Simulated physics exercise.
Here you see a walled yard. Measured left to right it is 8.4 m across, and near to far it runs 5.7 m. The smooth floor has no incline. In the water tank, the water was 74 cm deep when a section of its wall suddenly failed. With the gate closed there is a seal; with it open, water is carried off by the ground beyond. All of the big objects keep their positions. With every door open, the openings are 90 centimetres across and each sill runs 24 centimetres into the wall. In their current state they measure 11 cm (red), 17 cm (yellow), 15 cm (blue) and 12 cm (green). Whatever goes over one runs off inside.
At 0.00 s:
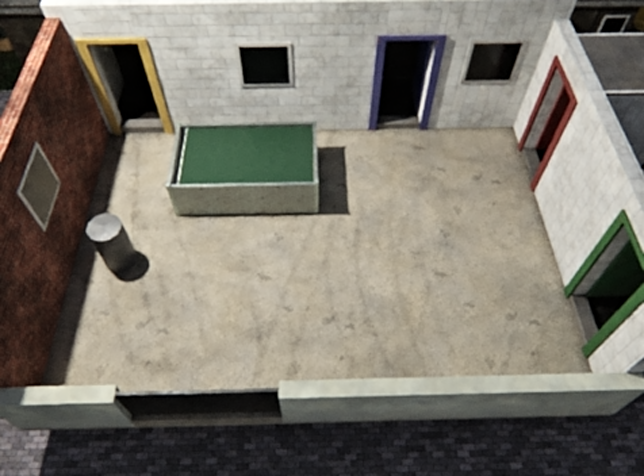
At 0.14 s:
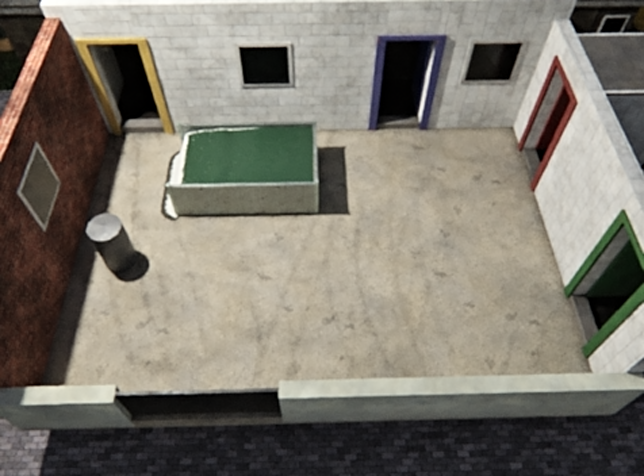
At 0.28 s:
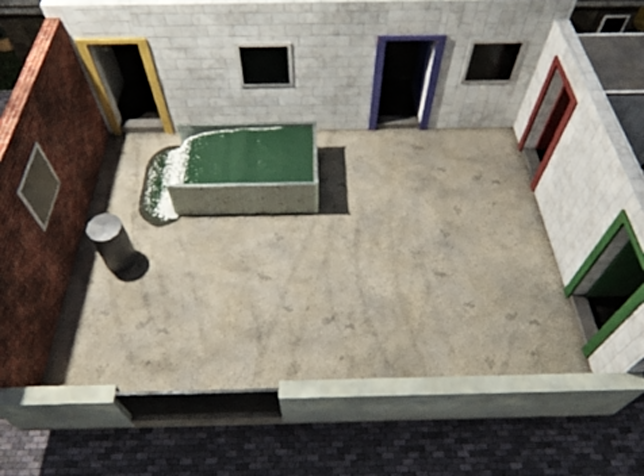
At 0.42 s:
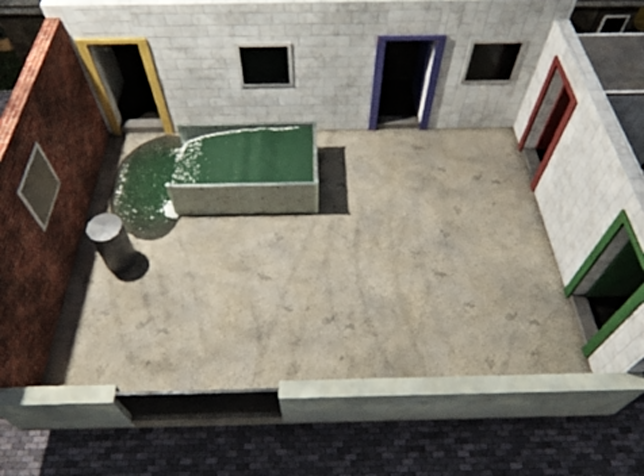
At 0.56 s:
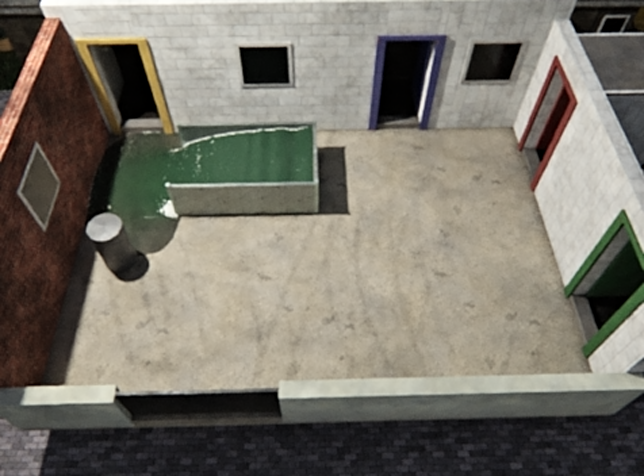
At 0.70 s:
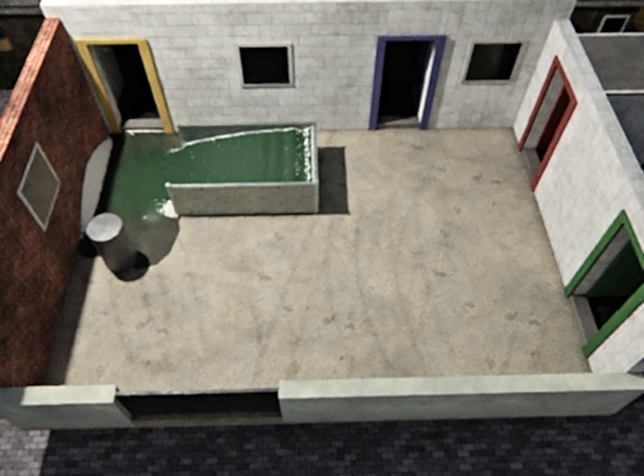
Green water pours from the tank's left end and spreads across the floor to the yellow door.
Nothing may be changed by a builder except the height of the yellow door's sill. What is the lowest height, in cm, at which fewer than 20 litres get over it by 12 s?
34 cm.
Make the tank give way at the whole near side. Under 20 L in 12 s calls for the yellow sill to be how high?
Minimum height: Approx. 10.5 cm.
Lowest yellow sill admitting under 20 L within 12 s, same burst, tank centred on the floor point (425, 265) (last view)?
New minimum height: Approx. 19 cm.
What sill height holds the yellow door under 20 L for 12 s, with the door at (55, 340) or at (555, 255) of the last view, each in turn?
Roughly 6.0 cm for the first and 8.0 cm for the second.
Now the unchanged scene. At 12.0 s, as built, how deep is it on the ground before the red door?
The depth there is around 6.0 cm.
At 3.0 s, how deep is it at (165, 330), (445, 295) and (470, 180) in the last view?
Roughly 2, then 0, then 0 cm.
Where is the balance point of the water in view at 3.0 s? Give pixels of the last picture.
I'd say around (166, 211).
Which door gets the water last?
Final door: Green.
After 1.4 s water covers 15 % of the floor, deepest (53 cm) near (110, 137); 30 cm at the yellow door, 5 litres in over its 17 cm sill.
After 3.0 s water covers 30 % of the floor, deepest (34 cm) near (110, 137); 32 cm at the yellow door, 148 litres in over its 17 cm sill.
After 12.0 s water covers 95 % of the floor, deepest (10 cm) near (110, 137); 7 cm at the yellow door, 203 litres in over its 17 cm sill.
At the yellow door as built, the water arrived by 0.6 s and peaked near 35 cm at 2.6 s.
With a sill of 30 cm, 41 litres would have come in within the 12 s; with 40.5 cm, 3 litres. So under 20 litres takes about 34 cm.
